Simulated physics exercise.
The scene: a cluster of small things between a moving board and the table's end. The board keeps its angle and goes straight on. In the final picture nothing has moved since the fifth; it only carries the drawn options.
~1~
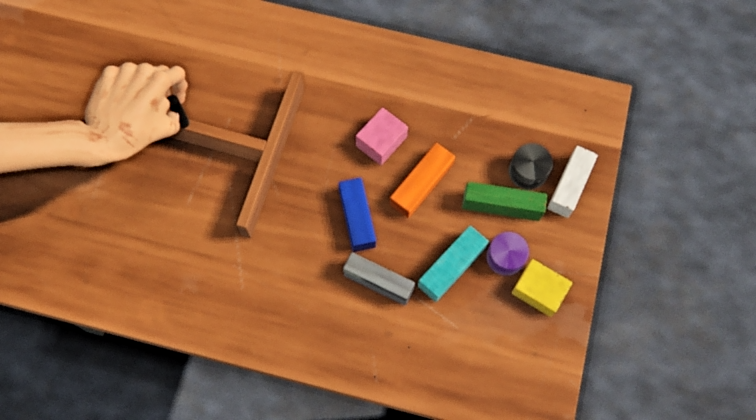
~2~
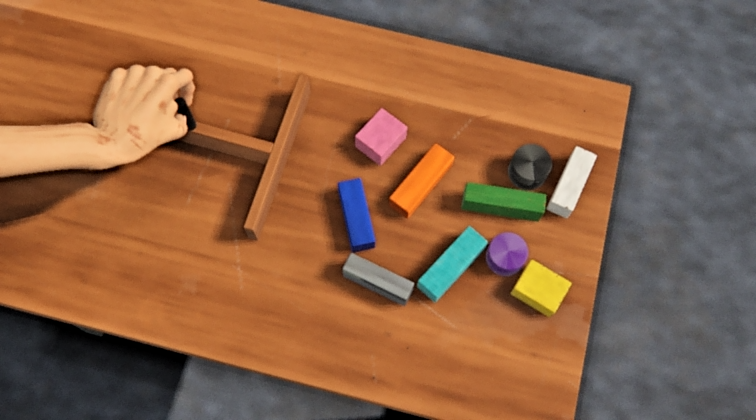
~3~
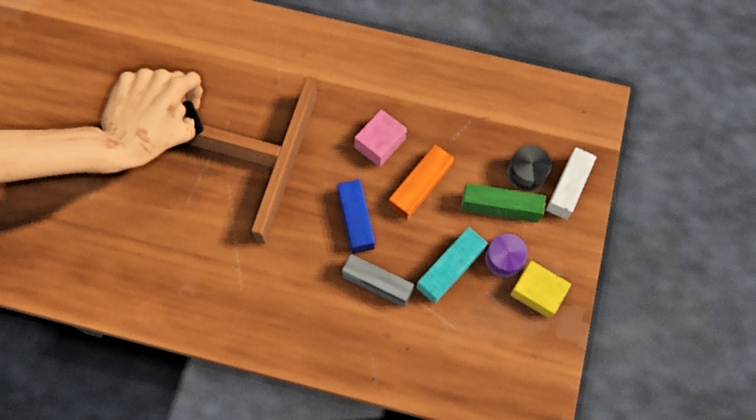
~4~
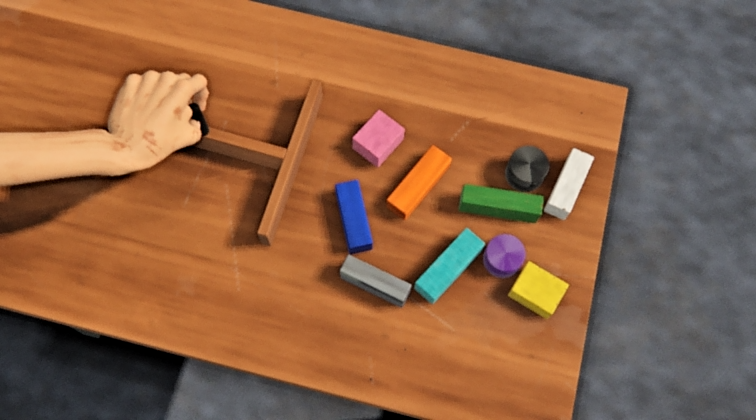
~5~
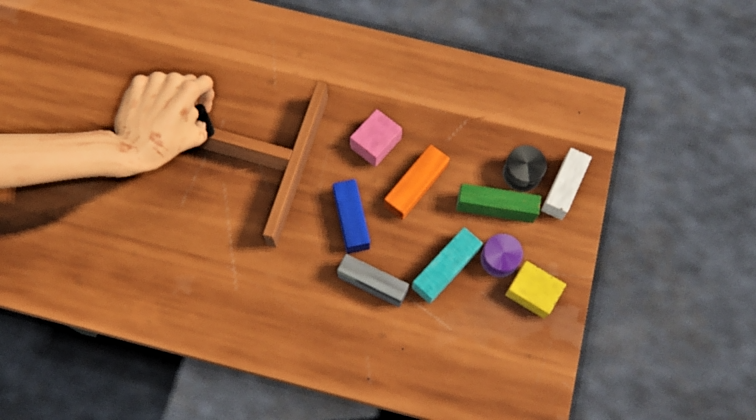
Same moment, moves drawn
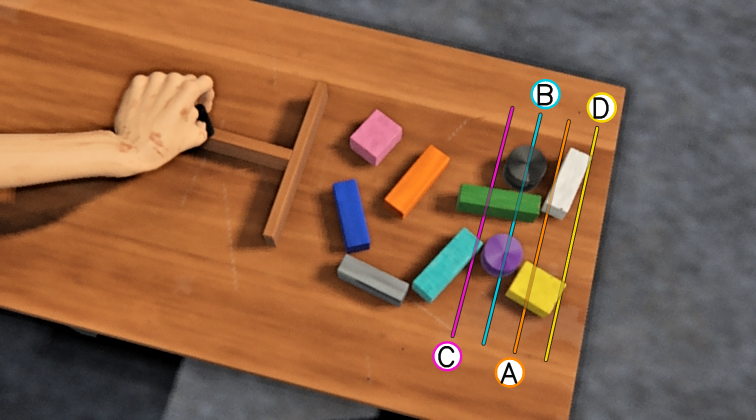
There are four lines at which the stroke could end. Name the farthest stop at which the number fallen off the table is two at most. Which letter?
Up to line B.
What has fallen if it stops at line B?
The green bar.
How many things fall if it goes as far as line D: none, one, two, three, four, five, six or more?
In all, six or more.
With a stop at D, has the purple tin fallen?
Yes.
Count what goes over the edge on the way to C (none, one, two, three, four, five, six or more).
The count is none.
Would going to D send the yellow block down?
Yes.
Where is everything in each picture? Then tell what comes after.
Grey stick (379, 279); yellow block (542, 288); green bar (504, 201), in the first picture.
Board (277, 149); purple tin (506, 255), in the second picture.
Board (285, 153); pink block (380, 138), in the third picture.
Board (290, 155); turquoise bar (449, 266), in the fourth picture.
Board (296, 156); black tin (525, 168); grey stick (373, 281); yellow block (535, 290), in the fifth picture.
On the copy, A at (543, 231); B at (514, 223); C at (484, 216); D at (573, 238).
On B. First, board (373, 175); grey stick (382, 285); pink block (409, 144).
Then, board (452, 195); white bar (582, 186); yellow block (550, 304).
Finally, board (515, 210); green bar over the edge; white bar (608, 190); one fallen.
By contrast, A drops five; C is within the limit but short; D drops seven.
